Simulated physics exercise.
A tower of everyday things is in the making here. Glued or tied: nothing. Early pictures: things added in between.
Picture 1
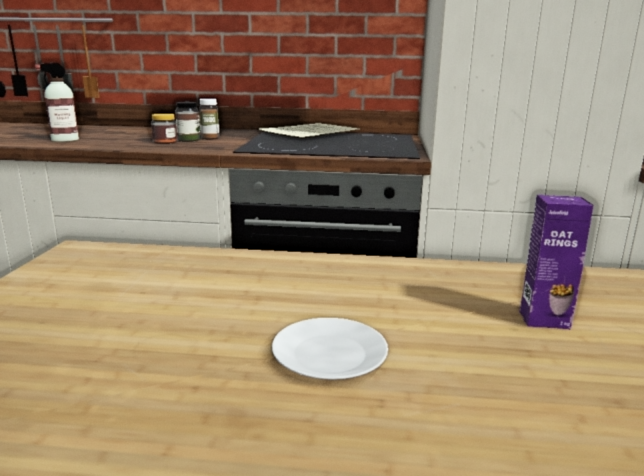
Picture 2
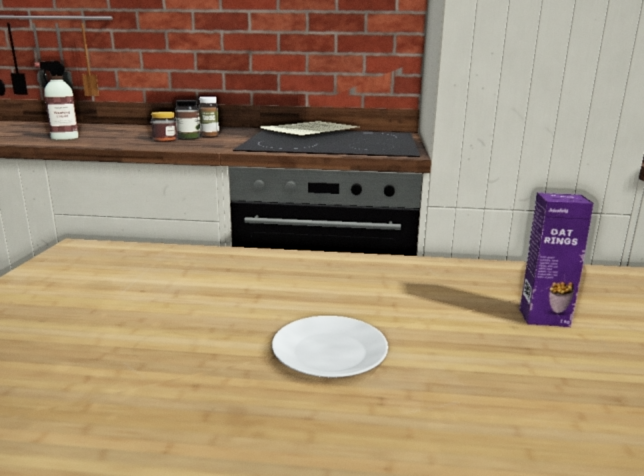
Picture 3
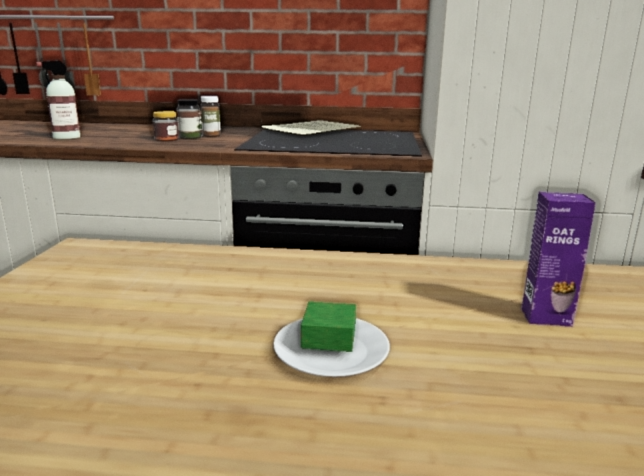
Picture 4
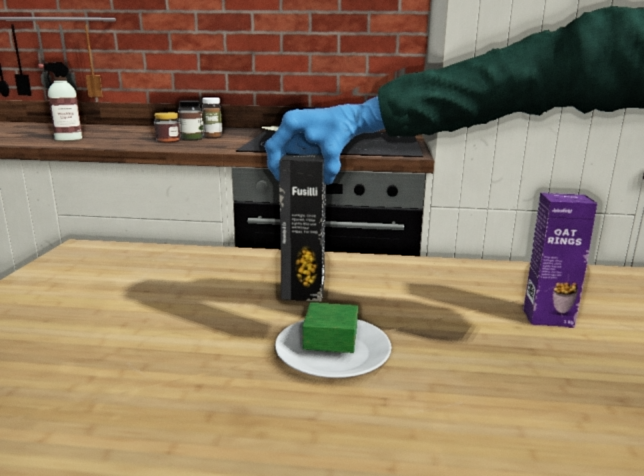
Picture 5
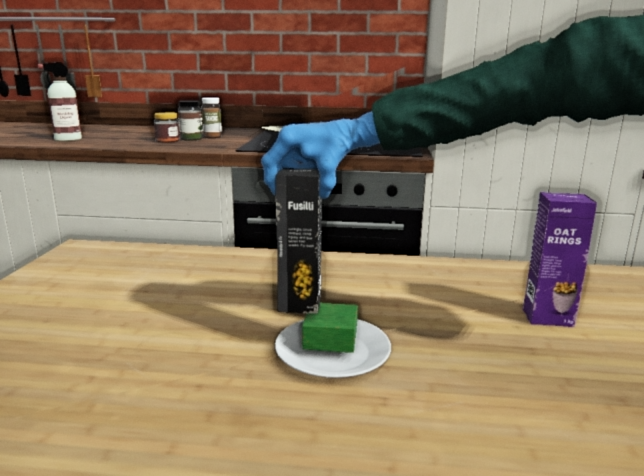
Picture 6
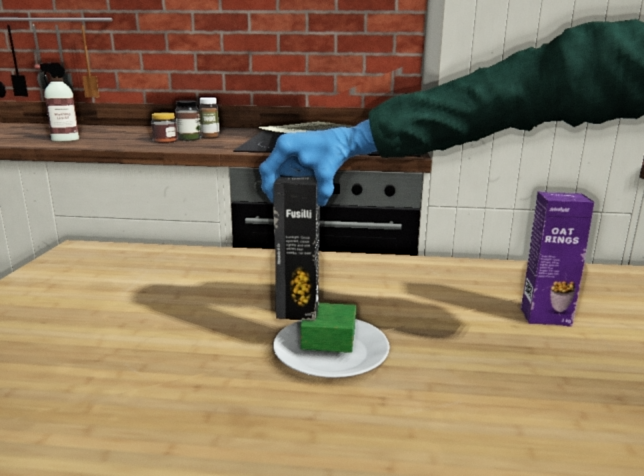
To begin with, a white plate sits on a wooden table with a purple oat rings carton to its right, and then a green block appears on the plate. A blue-gloved hand reaches in from the right with a black fusilli carton and lowers it slightly beside the block, still gripping its top.
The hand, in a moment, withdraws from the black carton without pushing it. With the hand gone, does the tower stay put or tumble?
The tower tumbles.
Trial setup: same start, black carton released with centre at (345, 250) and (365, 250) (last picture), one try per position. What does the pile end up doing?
It survives the first time and caves in the second time.
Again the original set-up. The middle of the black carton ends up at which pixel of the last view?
Around (212, 320).
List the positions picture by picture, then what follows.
In the first picture, the last thing is not in view yet.
In the second picture, the last thing is not in view yet; purple carton (554, 260).
In the third picture, the last thing is not in view yet; white plate (332, 347).
In the fourth picture, still above its spot; black carton (303, 228); green block (331, 327).
In the fifth picture, still above its spot; black carton (300, 242); purple carton (557, 260).
In the sixth picture, set down, still held; black carton (298, 249); white plate (331, 348).
Then, 0.40 s after the last picture, black carton tipped 30° from how it was near (264, 259).
Then, 0.50 s after the last picture, black carton now fallen.
Then, 0.60 s after the last picture, things are still on the move.
At rest, fallen, black carton; the other 3 in place. Seen from the same camera at the end, black carton near (212, 320). The pile comes apart.
